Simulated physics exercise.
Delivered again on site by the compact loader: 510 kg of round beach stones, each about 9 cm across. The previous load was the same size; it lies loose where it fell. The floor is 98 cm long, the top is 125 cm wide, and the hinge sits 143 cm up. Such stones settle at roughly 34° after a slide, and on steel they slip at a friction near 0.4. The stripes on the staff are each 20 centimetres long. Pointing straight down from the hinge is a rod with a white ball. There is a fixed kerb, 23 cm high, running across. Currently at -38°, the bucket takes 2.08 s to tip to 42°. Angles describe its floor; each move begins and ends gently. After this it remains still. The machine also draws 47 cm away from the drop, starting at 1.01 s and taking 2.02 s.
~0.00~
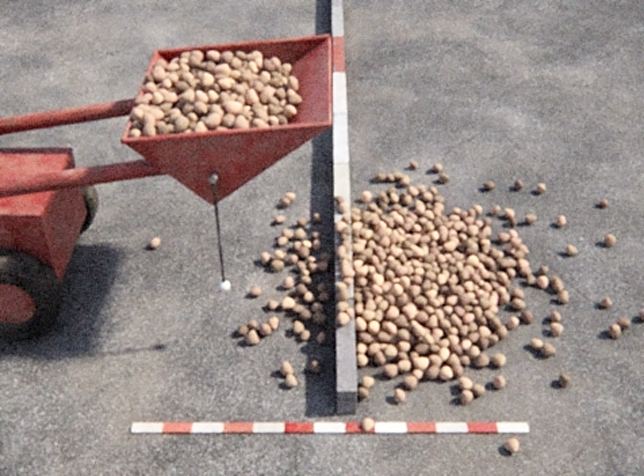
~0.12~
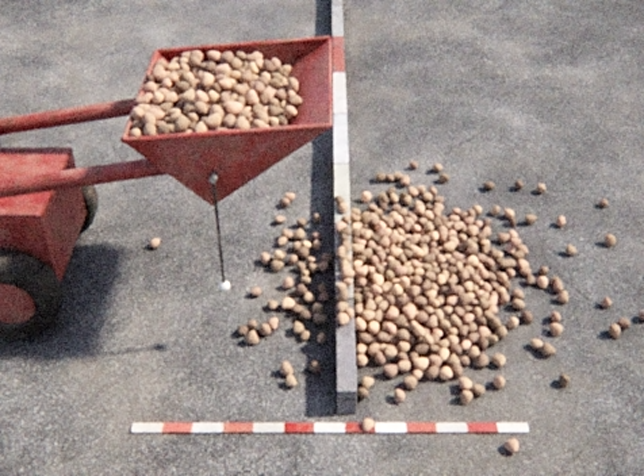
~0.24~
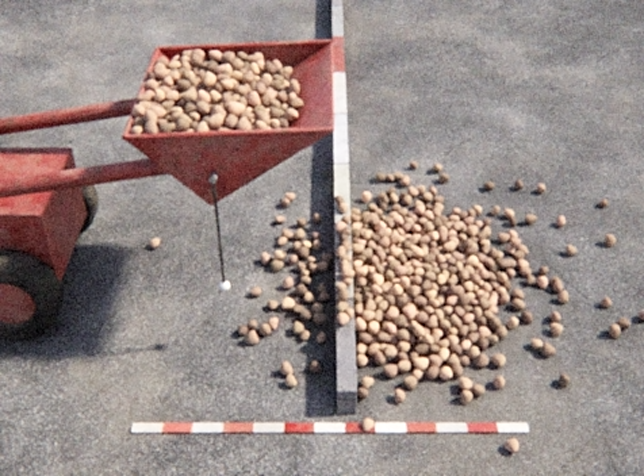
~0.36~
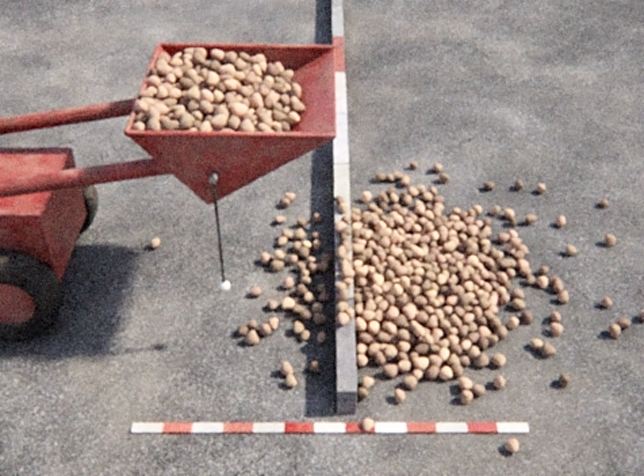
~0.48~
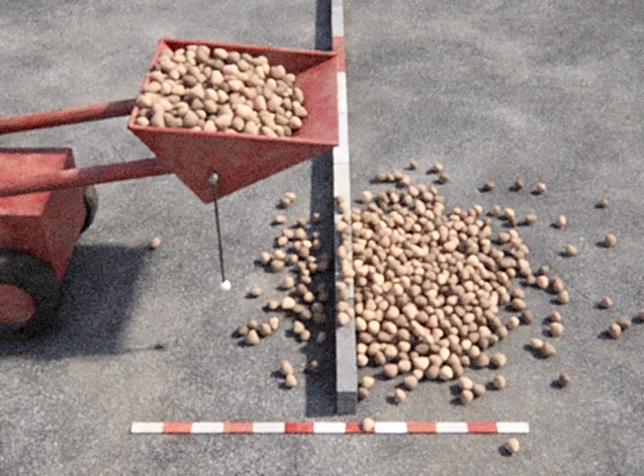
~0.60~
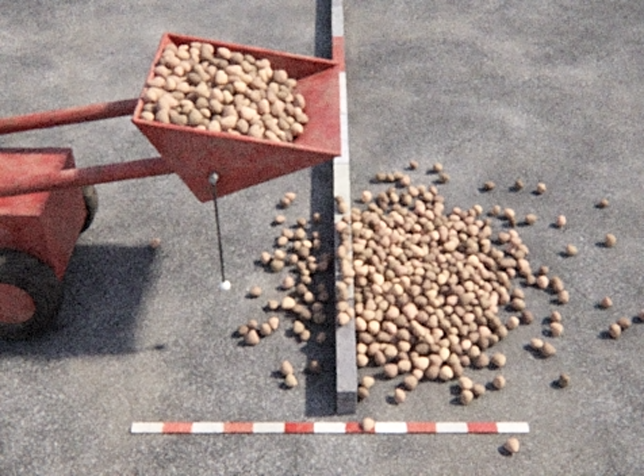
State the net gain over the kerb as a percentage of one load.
25 %.
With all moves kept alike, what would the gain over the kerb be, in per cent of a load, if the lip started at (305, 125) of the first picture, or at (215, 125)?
Case one about 5 %, case two about 0 %.
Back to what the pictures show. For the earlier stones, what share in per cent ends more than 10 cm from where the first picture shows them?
5 per cent.
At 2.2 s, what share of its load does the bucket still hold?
About 5 per cent is held.
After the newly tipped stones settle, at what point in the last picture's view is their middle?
The centre sits about (315, 268).
After 1.6 s the floor is at 30°; in per cent of one load, 84 in the bucket, 27 on this side of the kerb, 89 over the kerb; the foremost stones are at (641, 304).
After 2.2 s the floor is at 42°; in per cent of one load, 7 in the bucket, 82 on this side of the kerb, 111 over the kerb; the foremost stones are at (641, 304).
After 3.5 s the floor is at 42°; in per cent of one load, 0 in the bucket, 86 on this side of the kerb, 114 over the kerb; the foremost stones are at (641, 304).
After 6.2 s the floor is at 42°; in per cent of one load, 0 in the bucket, 86 on this side of the kerb, 114 over the kerb; the foremost stones are at (641, 304). Net gain over the kerb, 25.
